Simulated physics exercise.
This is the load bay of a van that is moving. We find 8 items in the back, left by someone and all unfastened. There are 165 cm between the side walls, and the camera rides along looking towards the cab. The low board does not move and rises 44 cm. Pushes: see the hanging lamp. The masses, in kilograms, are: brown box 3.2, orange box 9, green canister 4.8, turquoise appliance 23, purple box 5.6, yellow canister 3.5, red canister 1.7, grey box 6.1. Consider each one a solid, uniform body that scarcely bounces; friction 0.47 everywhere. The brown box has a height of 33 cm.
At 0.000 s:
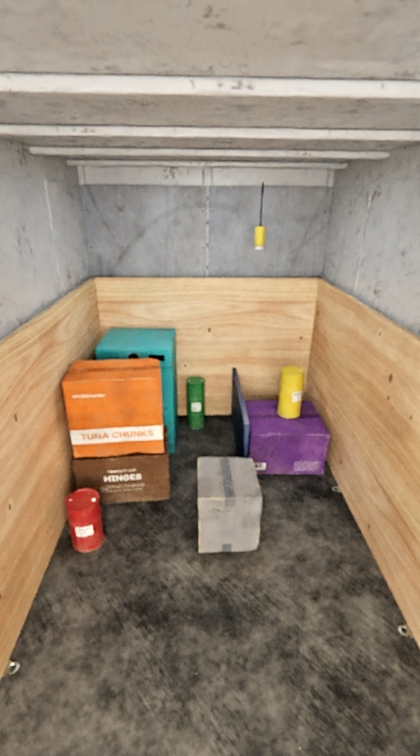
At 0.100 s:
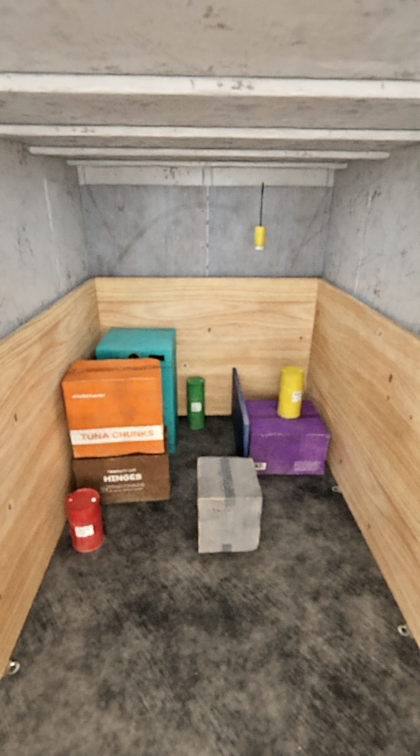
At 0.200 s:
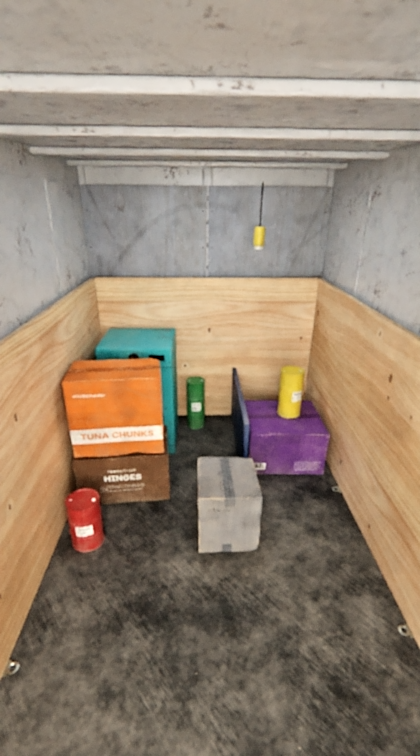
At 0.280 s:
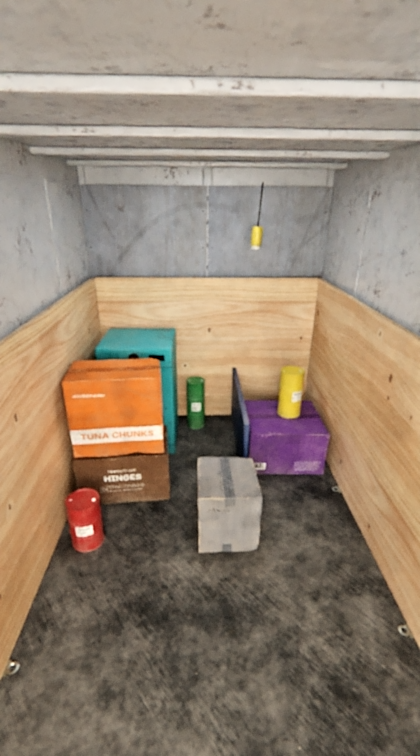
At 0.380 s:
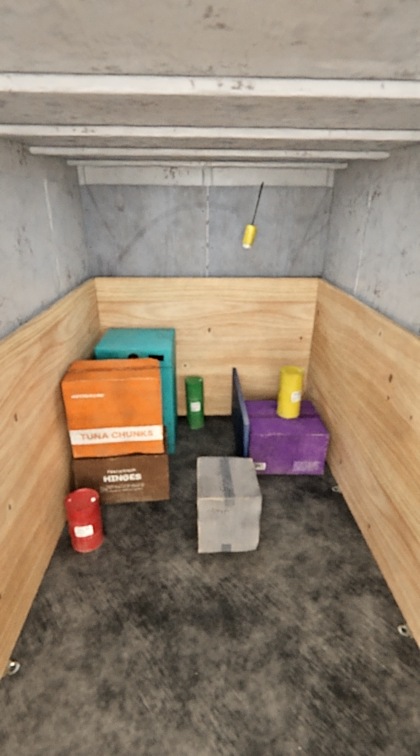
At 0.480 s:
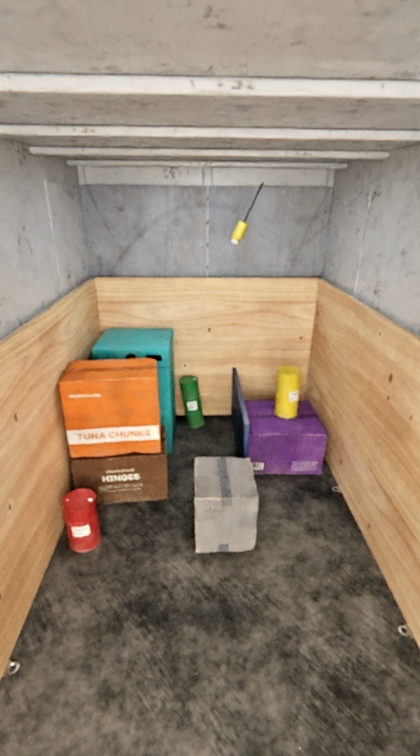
The turquoise appliance and other items sit still, then shift slightly left as the lamp swings left.
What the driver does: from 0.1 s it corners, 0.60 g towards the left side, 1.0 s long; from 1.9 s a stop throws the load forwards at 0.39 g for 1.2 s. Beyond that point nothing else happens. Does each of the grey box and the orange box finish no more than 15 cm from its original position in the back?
Grey box: No, farther; orange box: Yes, close.
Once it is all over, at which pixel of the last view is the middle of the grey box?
Near (160, 503).
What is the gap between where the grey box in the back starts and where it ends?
About 36 cm.
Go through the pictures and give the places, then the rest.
Steady run; grey box (227, 502); orange box (118, 407), in the first picture.
Steady run; purple box (281, 435), in the second picture.
Push 0.24 g left; yellow canister (290, 392); red canister (85, 520), in the third picture.
Push 0.43 g left; brown box (125, 464); green canister (196, 403), in the fourth picture.
Push 0.60 g left; purple box (281, 435), in the fifth picture.
Push 0.60 g left; grey box (224, 502); orange box (115, 406) slid 2 cm, in the sixth picture.
After 0.68 s, push 0.60 g left; grey box slid 9 cm near (211, 503); orange box slid 2 cm near (115, 407); green canister leaning 22°.
After 0.88 s, push 0.53 g left; grey box slid 21 cm near (188, 503); orange box slid 2 cm near (115, 407); green canister leaning 21°.
After 1.88 s, steady run; grey box slid 36 cm near (160, 503); orange box slid 2 cm near (115, 407); green canister leaning 21°.
At rest (3.6 s), not toppled but over 15 cm from the start, yellow canister and grey box; the other 6 in place, give or take 15 cm. In the last view, grey box near (160, 503), orange box near (115, 407).
